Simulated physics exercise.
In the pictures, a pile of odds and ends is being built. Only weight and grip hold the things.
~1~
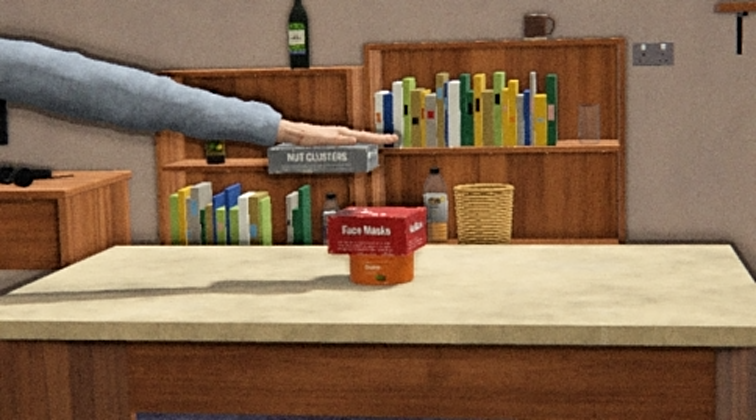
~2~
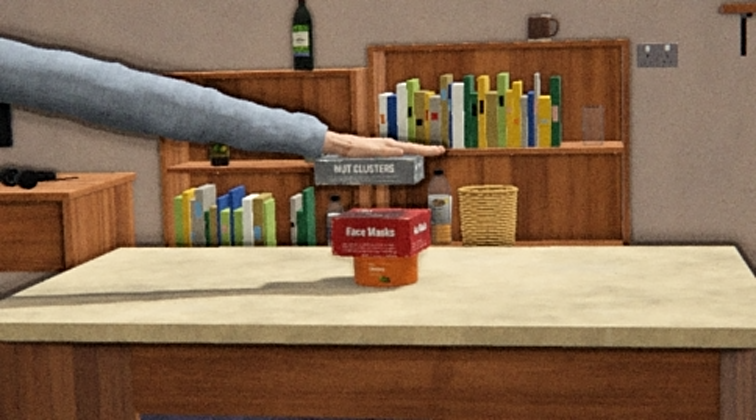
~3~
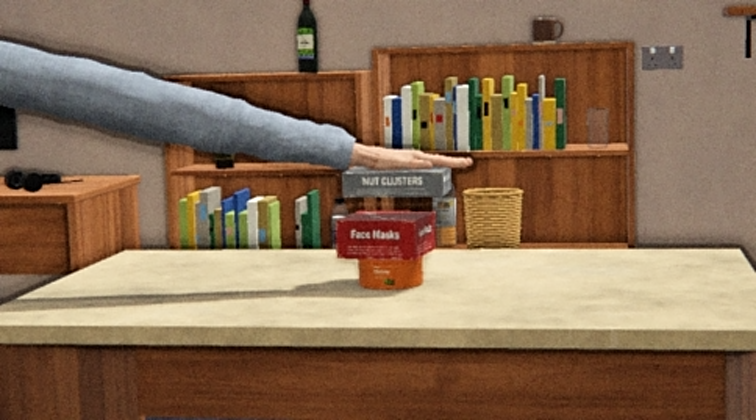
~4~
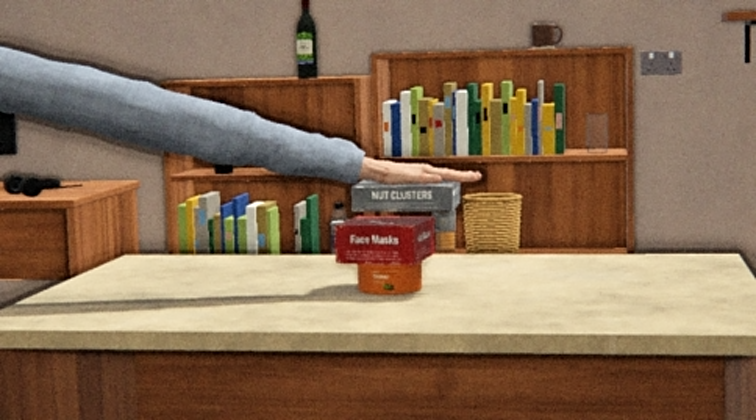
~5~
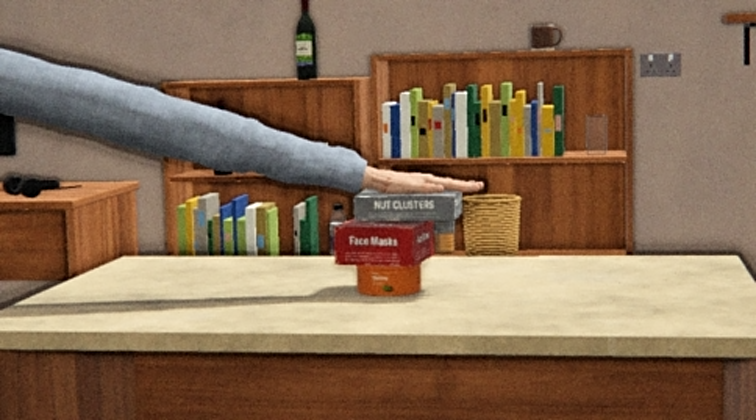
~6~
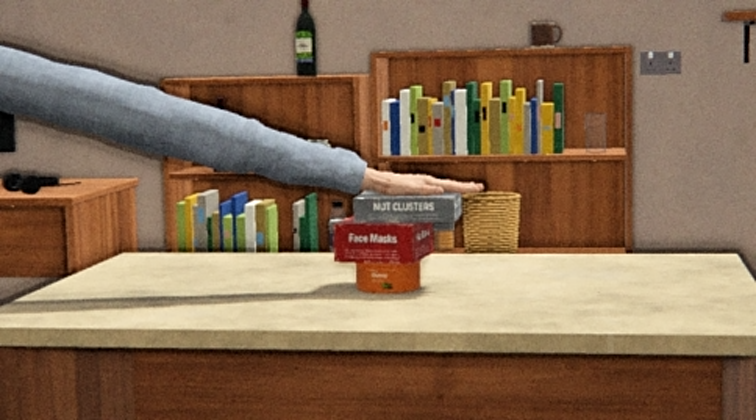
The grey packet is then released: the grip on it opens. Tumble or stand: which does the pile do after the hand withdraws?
The tower stays put.
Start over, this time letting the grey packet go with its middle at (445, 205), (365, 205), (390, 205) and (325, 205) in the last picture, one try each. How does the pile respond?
Well, on the first go it tumbles down, on the second it stays steady, on the third it stays steady, and on the fourth it tumbles down.
Then, 0.30 s after the last picture, nothing has stirred.
Then, 0.90 s after the last picture, grey packet resting near (409, 206).
At rest, all 3 in place. Seen from the same camera at the end, grey packet near (409, 206). The pile keeps its balance.
